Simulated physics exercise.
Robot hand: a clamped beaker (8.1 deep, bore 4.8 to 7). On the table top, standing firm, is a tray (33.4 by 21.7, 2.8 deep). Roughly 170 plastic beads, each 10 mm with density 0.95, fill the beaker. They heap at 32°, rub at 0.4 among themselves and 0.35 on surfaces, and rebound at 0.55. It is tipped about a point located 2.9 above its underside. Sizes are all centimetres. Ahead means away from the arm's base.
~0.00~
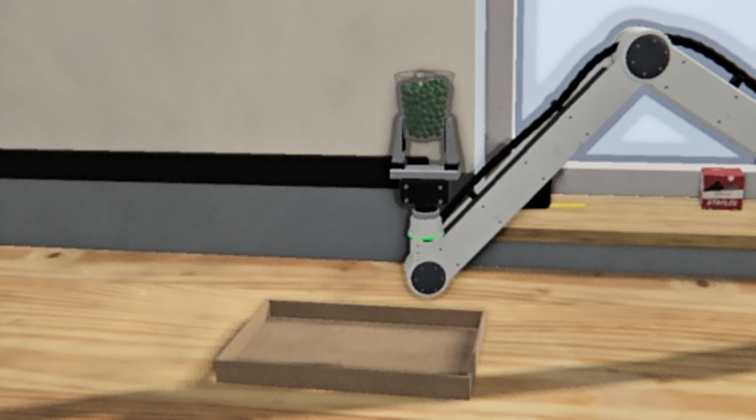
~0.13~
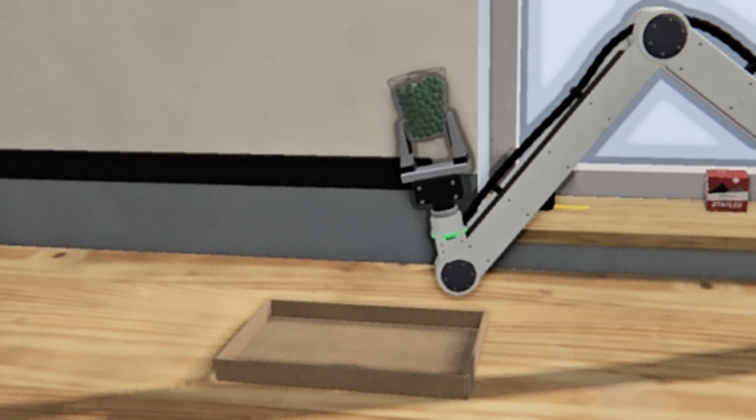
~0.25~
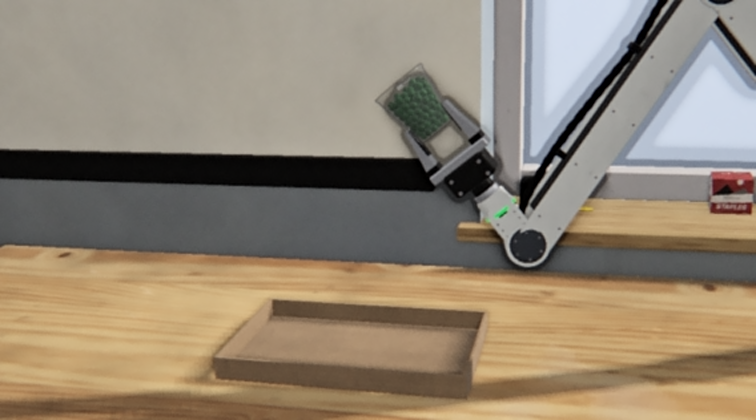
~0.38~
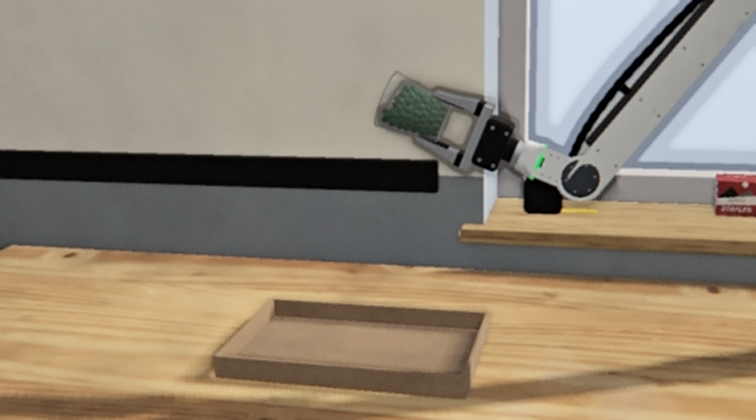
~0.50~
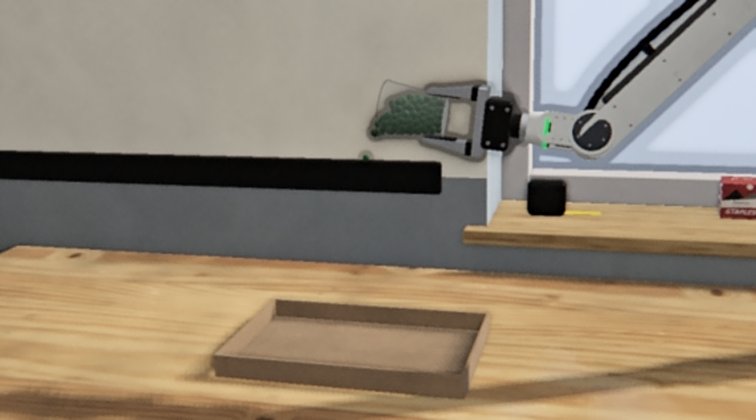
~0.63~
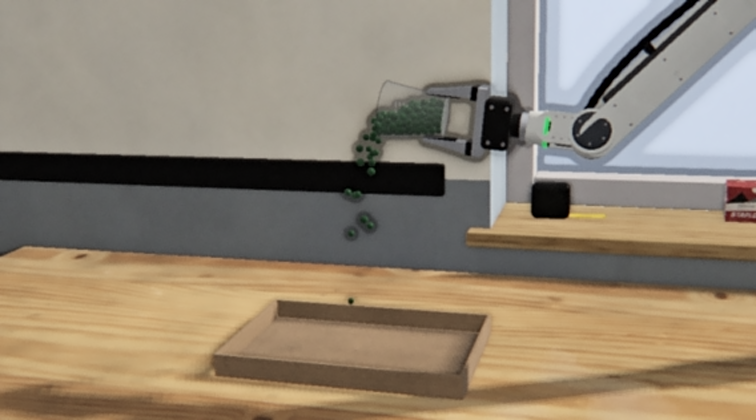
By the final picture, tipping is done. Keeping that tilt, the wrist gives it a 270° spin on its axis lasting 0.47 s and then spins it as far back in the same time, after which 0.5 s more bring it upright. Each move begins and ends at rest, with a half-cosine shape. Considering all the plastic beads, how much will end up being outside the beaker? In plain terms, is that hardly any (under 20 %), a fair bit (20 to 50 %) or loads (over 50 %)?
I'd say loads, over 50 %.
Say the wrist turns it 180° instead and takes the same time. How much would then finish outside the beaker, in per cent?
I'd expect some 65 per cent.
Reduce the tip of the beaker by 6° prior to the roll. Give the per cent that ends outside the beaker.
Roughly 50 per cent.
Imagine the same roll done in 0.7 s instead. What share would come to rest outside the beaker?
Around 75 %.
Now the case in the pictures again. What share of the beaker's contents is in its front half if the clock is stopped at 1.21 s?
45 per cent, roughly.
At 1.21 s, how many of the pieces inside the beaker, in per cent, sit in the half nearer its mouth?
Close to 45 per cent sits in the mouth half.
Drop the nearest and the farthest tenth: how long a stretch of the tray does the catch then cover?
26 cm or thereabouts.
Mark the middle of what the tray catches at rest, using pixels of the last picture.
Around (311, 346).
After 1.21 s, tipped 84°, highest piece 36 above the table; 87 in the beaker, 58 in the tray, 1 on the table or floor, 28 in flight or on a rim.
After 1.78 s, tipped 52°, highest piece 36 above the table; 101 in the tray, 58 in the beaker, 4 on the table or floor, 11 in flight or on a rim.
After 2.27 s, upright, highest piece 36 above the table; 110 in the tray, 58 in the beaker, 6 on the table or floor.
After 2.97 s, upright, highest piece 36 above the table; 110 in the tray, 58 in the beaker, 6 on the table or floor.
At rest, 110 in the tray, 58 in the beaker, 6 on the table or floor. That is 67 % outside the beaker.
